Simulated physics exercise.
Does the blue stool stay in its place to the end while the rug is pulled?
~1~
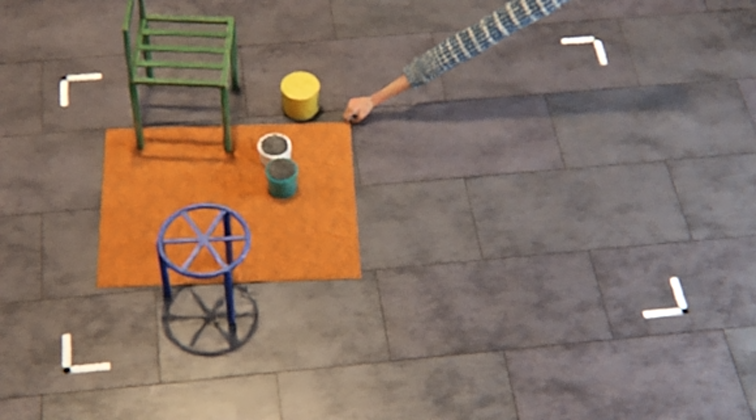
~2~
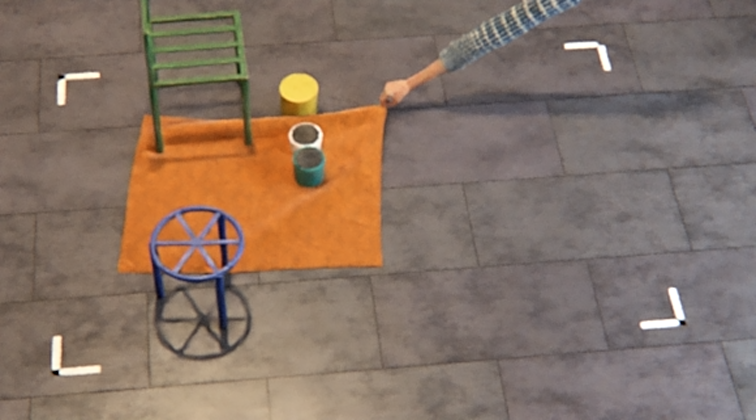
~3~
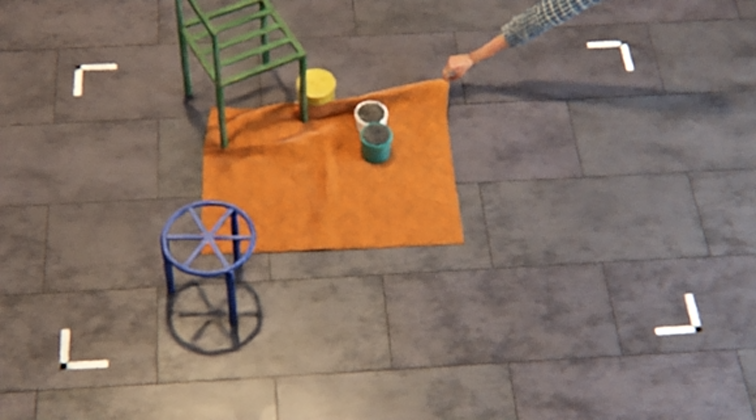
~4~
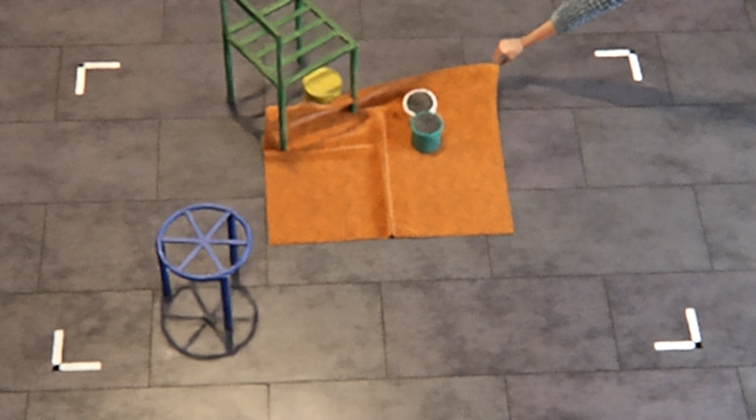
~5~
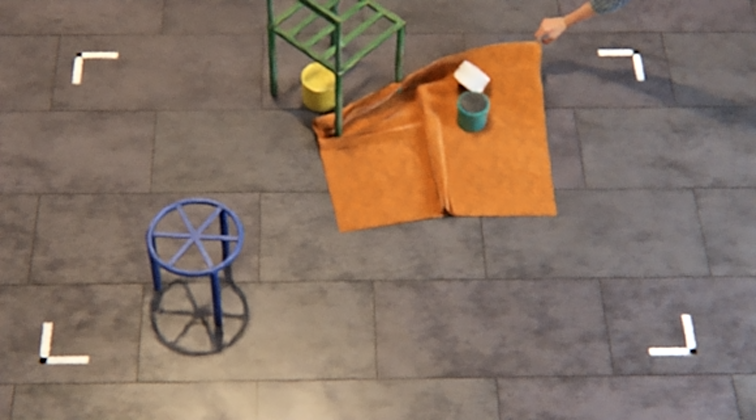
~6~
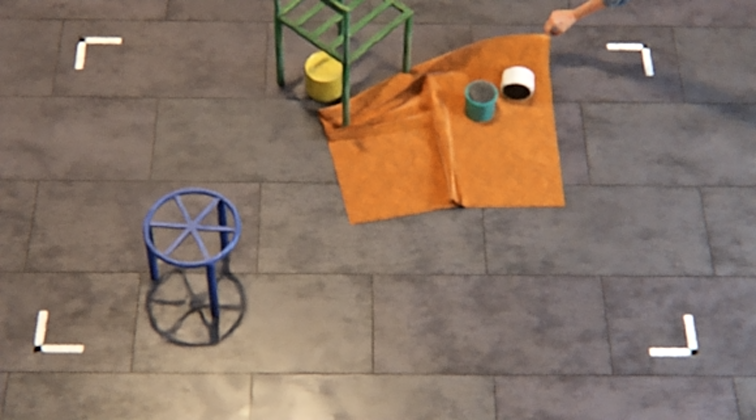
Yes, the blue stool hardly moves and is left standing on the bare floor. The green chair, by contrast, travels a long way to the right with the rug.
